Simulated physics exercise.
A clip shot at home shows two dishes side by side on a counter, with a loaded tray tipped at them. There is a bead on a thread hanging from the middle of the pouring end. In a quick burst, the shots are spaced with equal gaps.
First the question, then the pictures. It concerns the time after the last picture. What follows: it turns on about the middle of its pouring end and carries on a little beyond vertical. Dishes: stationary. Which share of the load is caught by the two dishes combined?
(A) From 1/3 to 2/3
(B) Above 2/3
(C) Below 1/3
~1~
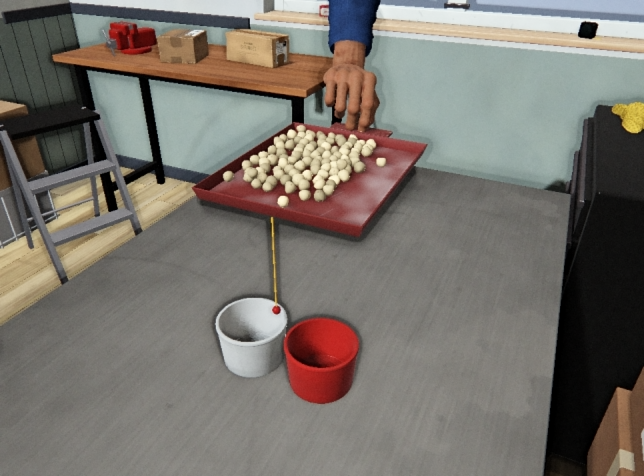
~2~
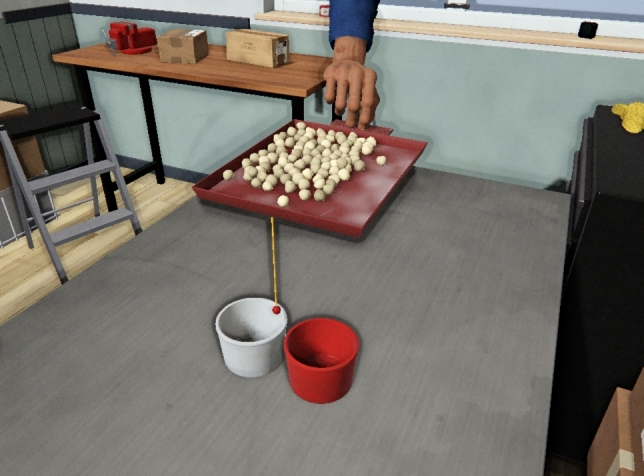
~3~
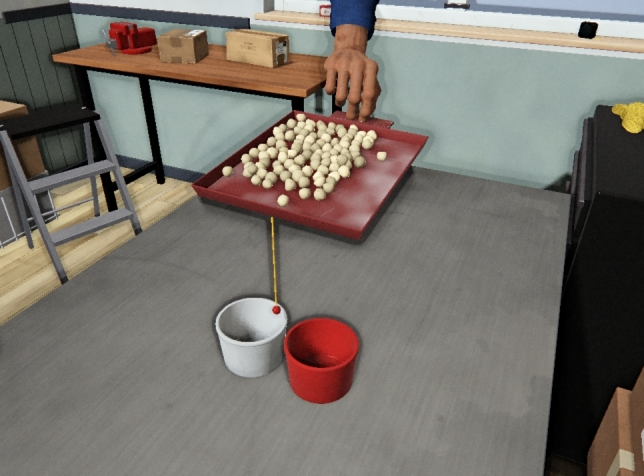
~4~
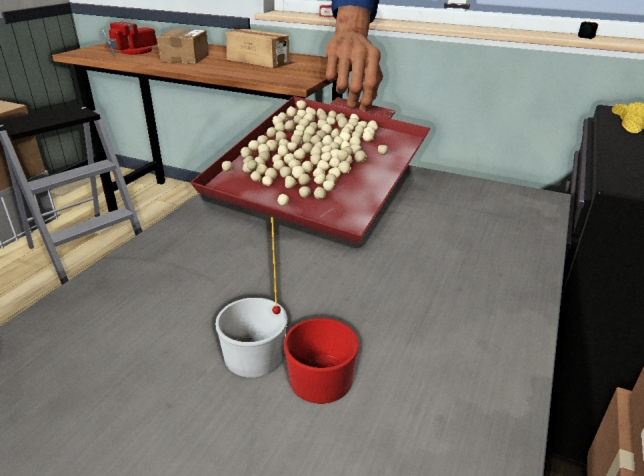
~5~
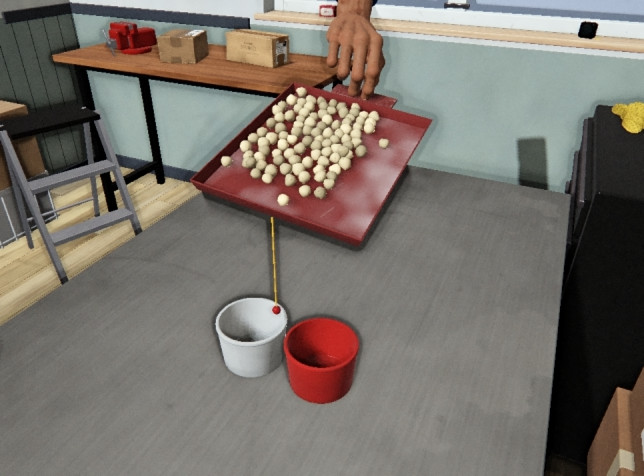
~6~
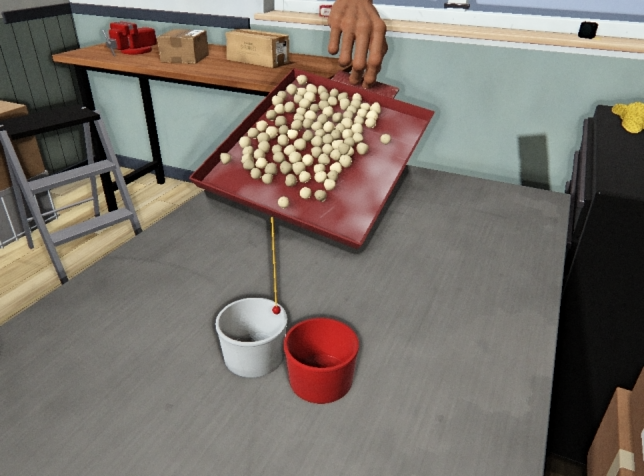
A.
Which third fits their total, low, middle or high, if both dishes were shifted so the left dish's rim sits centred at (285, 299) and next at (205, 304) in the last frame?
Two tries, in turn: Under a third and less than a third.
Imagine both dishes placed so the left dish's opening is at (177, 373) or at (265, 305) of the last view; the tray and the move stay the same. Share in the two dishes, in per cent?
0 and 20 in a hundred.
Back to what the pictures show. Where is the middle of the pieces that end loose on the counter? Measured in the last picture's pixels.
About (375, 418).
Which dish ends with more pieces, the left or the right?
That's going to be the one at right.
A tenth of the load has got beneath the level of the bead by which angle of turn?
Close to 65 degrees, I reckon.
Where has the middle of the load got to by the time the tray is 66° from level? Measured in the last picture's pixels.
I'd mark it close to (331, 229).
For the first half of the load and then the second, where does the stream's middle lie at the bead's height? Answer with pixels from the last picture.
First close to (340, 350), next close to (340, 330).
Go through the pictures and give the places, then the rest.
In the first picture, corners of the pouring end (198, 187) and (359, 224), level; middle of the load (319, 160), macadamia nuts; left dish (235, 356); right dish (306, 382); bead on its thread (277, 310).
In the second picture, corners of the pouring end (198, 186) and (359, 225), level; middle of the load (319, 159).
In the third picture, corners of the pouring end (197, 184) and (359, 228), tipped barely, lowest at the right corner; middle of the load (319, 154).
In the fourth picture, corners of the pouring end (197, 181) and (359, 232), tipped a little, lowest at the right corner; middle of the load (320, 147).
In the fifth picture, corners of the pouring end (196, 179) and (359, 236), tipped a little, lowest at the right corner; middle of the load (320, 140).
In the sixth picture, corners of the pouring end (195, 177) and (359, 240), tipped clearly, lowest at the right corner; middle of the load (321, 135), about a tenth on the move; left dish (235, 356); right dish (306, 382).
Just after the last frame, tray tipped steeply; roughly two thirds on the tray; about a tenth in the right dish; about a tenth outside both; roughly a quarter in the air.
A moment on, tray tipped past a quarter turn; just a few on the tray; roughly a third in the right dish; roughly half outside both; about a tenth in the air.
Further on, tray tipped past a quarter turn; roughly half in the right dish; roughly half outside both.
When it is over, tray tipped past a quarter turn; roughly half in the right dish; not one in the left dish; roughly half outside both.
